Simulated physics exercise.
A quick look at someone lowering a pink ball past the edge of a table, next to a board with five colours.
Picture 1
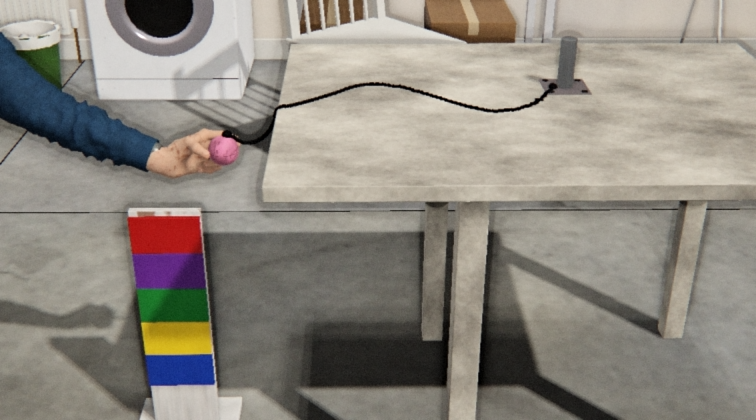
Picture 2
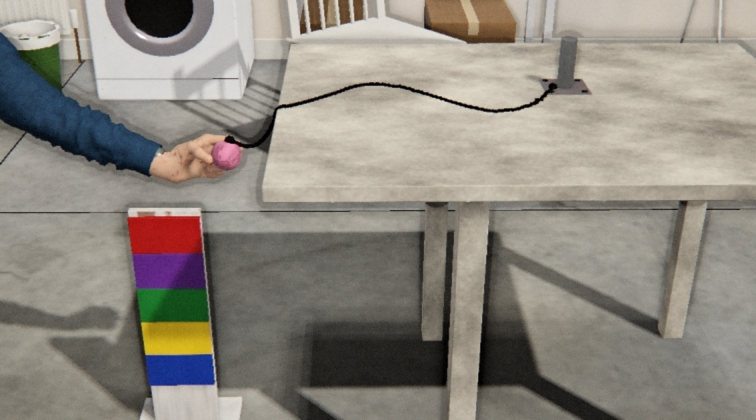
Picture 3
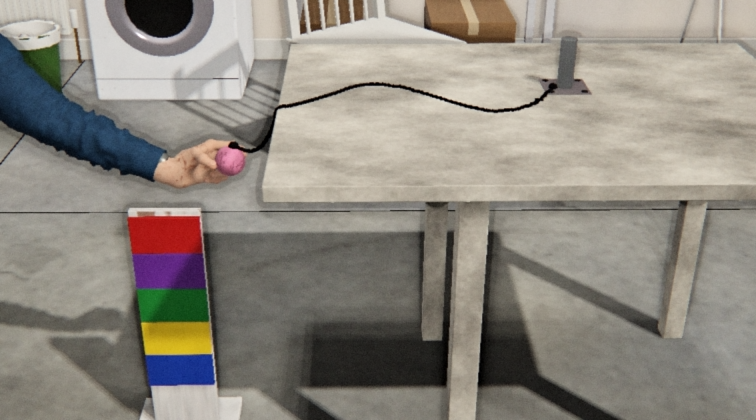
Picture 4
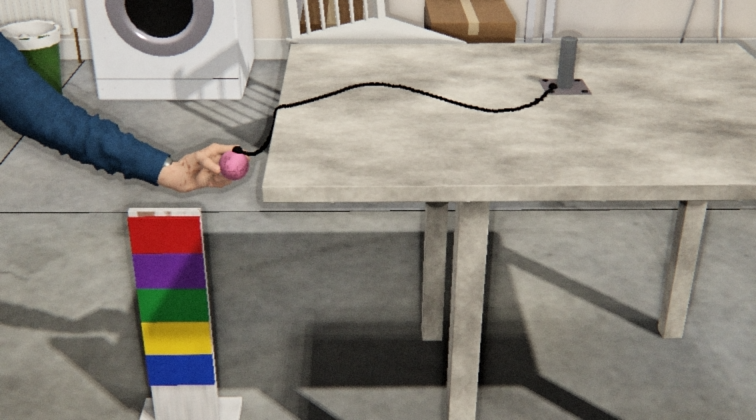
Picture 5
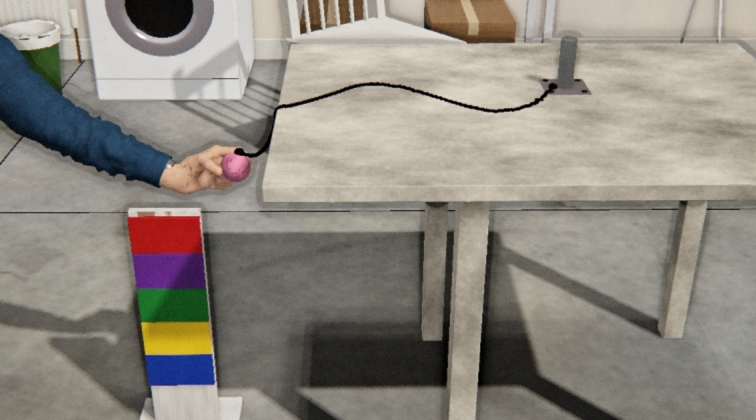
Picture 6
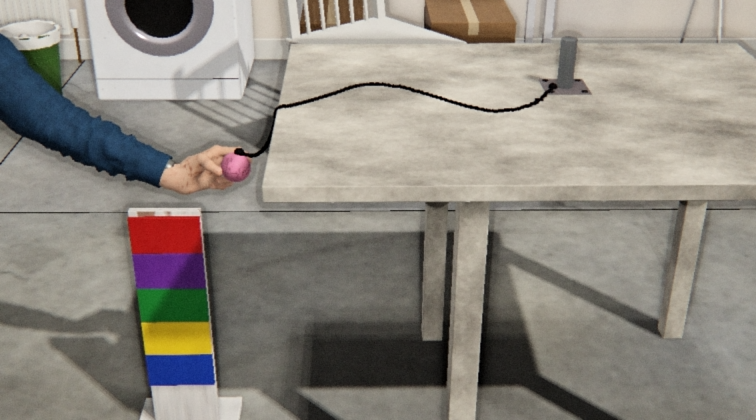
We see a hand holding a pink ball attached to a black cord that runs across a table to a metal post, above a striped colored board. The hand moves the ball slightly right and down, then stays still.
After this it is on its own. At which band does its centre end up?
Its centre hangs level with the purple band.
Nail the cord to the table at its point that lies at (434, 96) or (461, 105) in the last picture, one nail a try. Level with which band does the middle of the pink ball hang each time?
Try by try: Red; red.
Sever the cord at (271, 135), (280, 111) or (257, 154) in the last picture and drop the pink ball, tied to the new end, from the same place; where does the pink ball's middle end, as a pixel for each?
About (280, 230), (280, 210) and (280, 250).
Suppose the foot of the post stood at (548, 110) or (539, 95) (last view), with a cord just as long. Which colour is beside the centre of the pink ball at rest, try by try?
Taking them in turn: Green; green.
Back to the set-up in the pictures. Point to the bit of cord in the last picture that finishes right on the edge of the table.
That spot is around (344, 90).
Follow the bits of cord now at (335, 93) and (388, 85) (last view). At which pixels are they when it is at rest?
They go to (277, 126) and to (325, 102).
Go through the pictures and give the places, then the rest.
The first frame shows pink ball (224, 150); red (165, 237); purple (169, 272); green (173, 306); yellow (177, 339); blue (180, 371).
The second frame shows pink ball (226, 155); cord through (542, 100) (483, 110) (420, 92) (353, 87) (287, 107).
The third frame shows pink ball (230, 161).
The fourth frame shows pink ball (234, 165); cord through (542, 100) (483, 110) (420, 92) (353, 87) (287, 107).
The fifth frame shows pink ball (236, 167).
The sixth frame shows pink ball (236, 167); cord through (542, 100) (483, 110) (420, 92) (353, 87) (287, 107).
Soon after, ball near (266, 254); level with purple.
After that, ball near (294, 260); level with purple.
In the end, ball near (281, 265); level with purple. Its middle rests at the purple band.
